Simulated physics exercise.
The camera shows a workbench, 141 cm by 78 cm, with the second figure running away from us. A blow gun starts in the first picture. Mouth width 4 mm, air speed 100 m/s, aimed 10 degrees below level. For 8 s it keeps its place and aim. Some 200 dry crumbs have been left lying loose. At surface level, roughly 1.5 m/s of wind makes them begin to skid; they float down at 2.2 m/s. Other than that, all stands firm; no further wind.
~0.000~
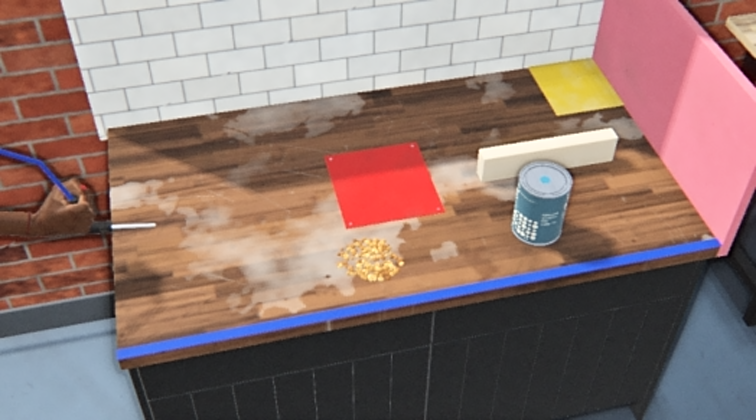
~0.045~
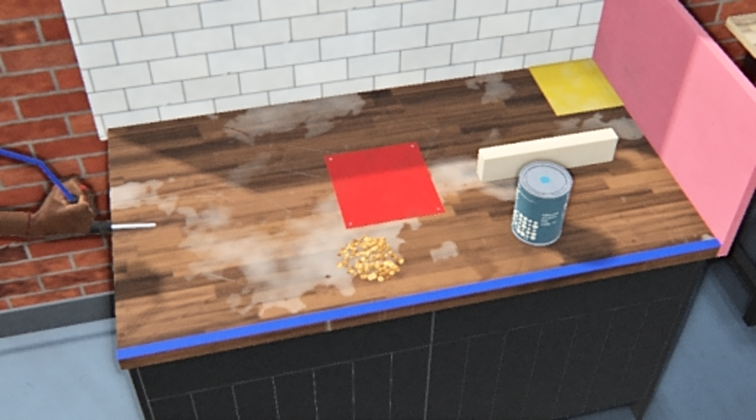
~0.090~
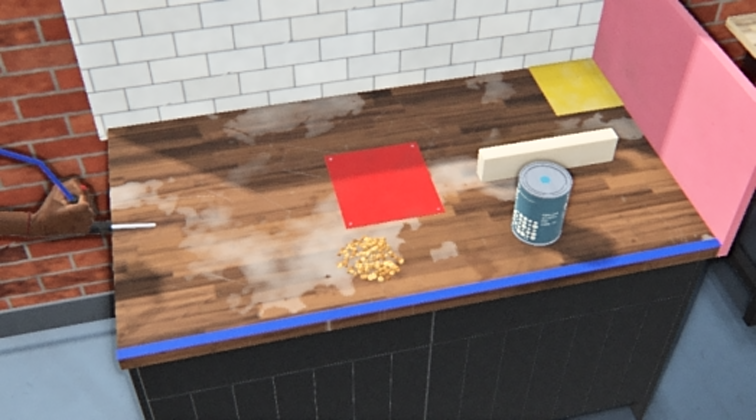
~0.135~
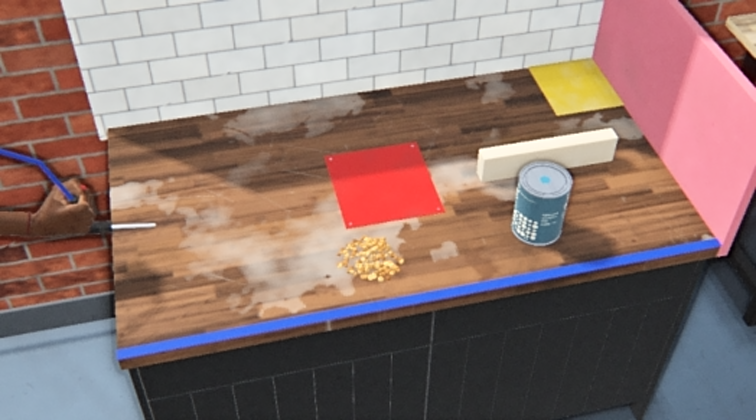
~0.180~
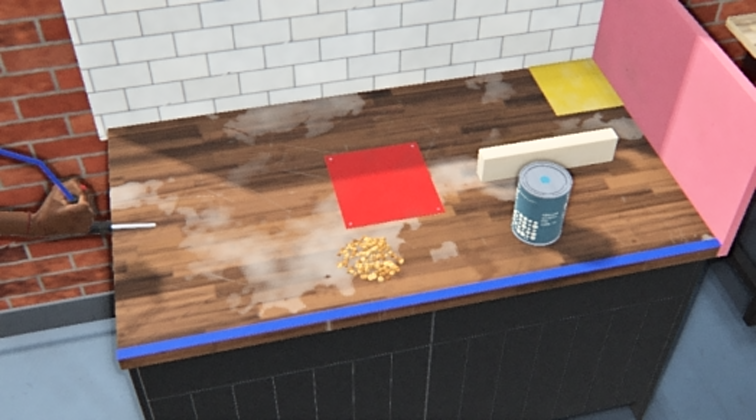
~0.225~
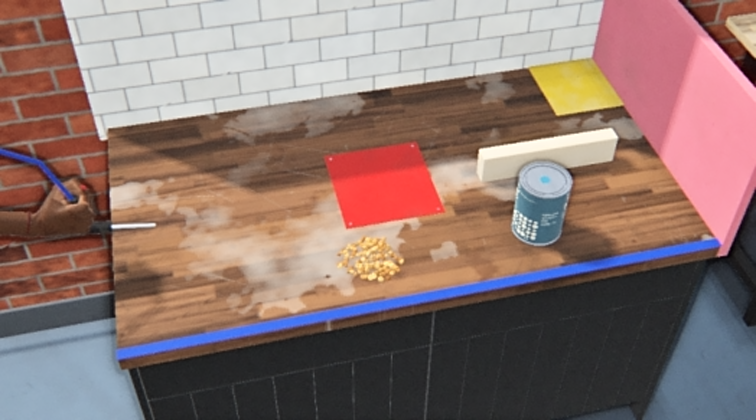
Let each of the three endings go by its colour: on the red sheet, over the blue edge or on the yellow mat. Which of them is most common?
The colour with the most is blue.
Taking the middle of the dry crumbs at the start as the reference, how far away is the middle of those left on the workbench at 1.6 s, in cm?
It comes to near 20 cm.
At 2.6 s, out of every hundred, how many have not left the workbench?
Close to 50 in a hundred are still there.
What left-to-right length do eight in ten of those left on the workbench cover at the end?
About 50 cm.
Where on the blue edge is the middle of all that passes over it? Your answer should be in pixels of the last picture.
Median crossing, approx. (533, 282).
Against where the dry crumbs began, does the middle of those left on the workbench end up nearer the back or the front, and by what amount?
Forward it went, roughly 10 cm.
After 1.6 s, 45 % are over the blue edge, 0 % on the red sheet and 0 % on the yellow mat; the middle of those still in play is near (454, 269); 48 % have settled or left.
After 2.6 s, 48 % are over the blue edge, 0 % on the red sheet and 0 % on the yellow mat; the middle of those still in play is near (456, 270); 54 % have settled or left.
After 4.4 s, 50 % are over the blue edge, 0 % on the red sheet and 0 % on the yellow mat; the middle of those still in play is near (462, 272); 60 % have settled or left.
After 8.0 s, at the end, 52 % are over the blue edge, 0 % on the red sheet and 0 % on the yellow mat; the middle of those still in play is near (460, 267).
